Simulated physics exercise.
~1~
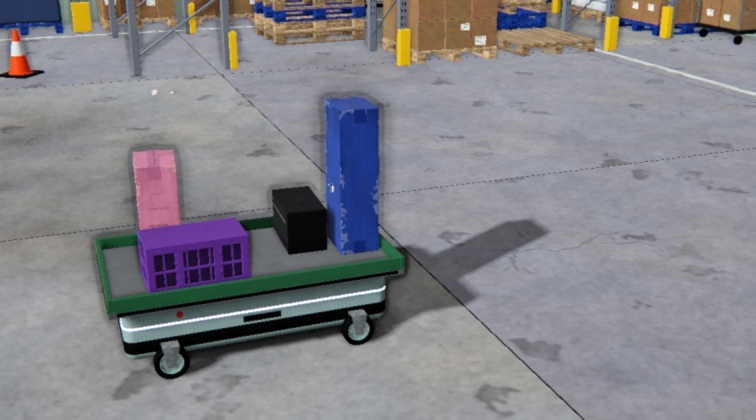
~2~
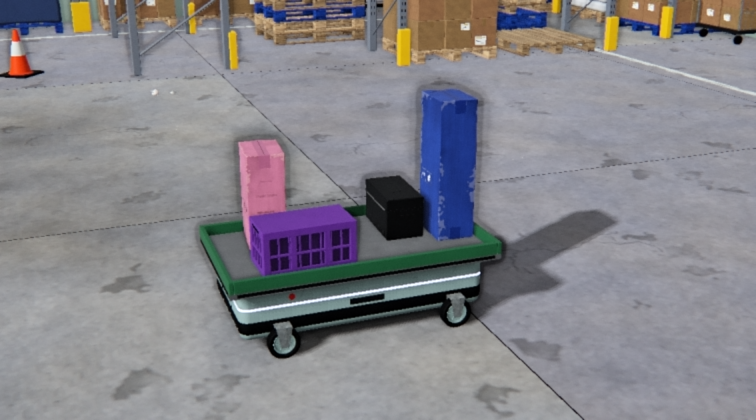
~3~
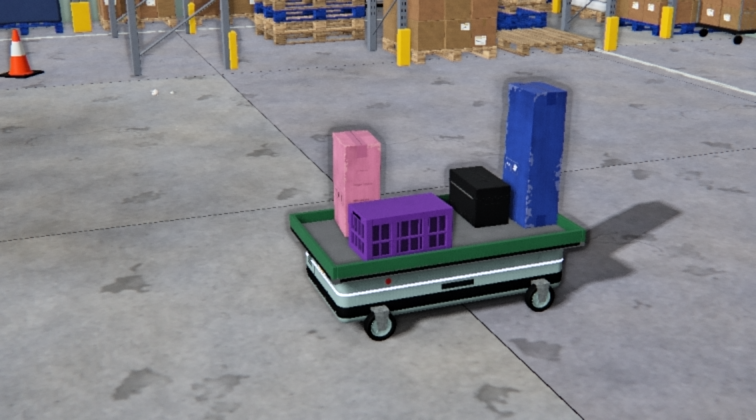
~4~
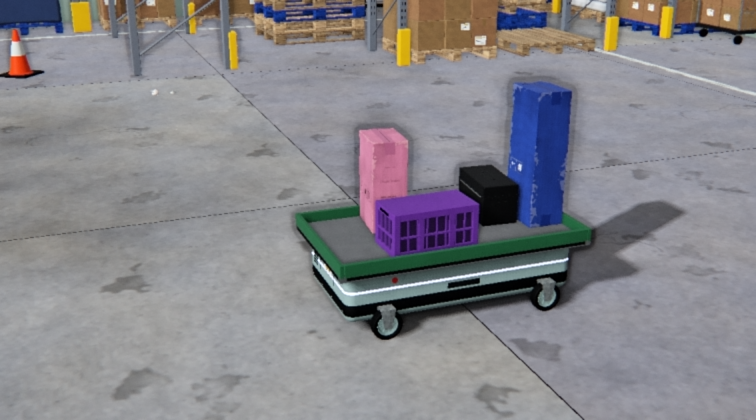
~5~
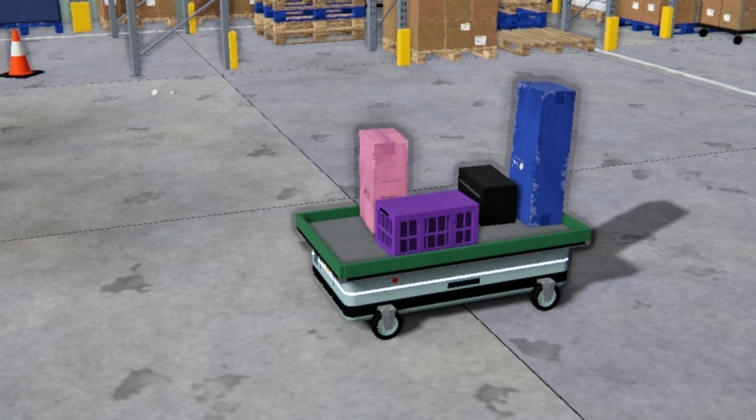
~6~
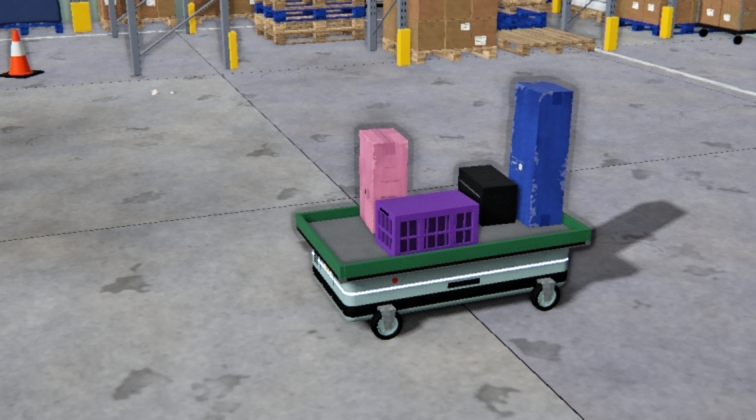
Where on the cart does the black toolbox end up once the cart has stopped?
It ends up in about the same place on the tray where it started, just to the left of the tall blue box.
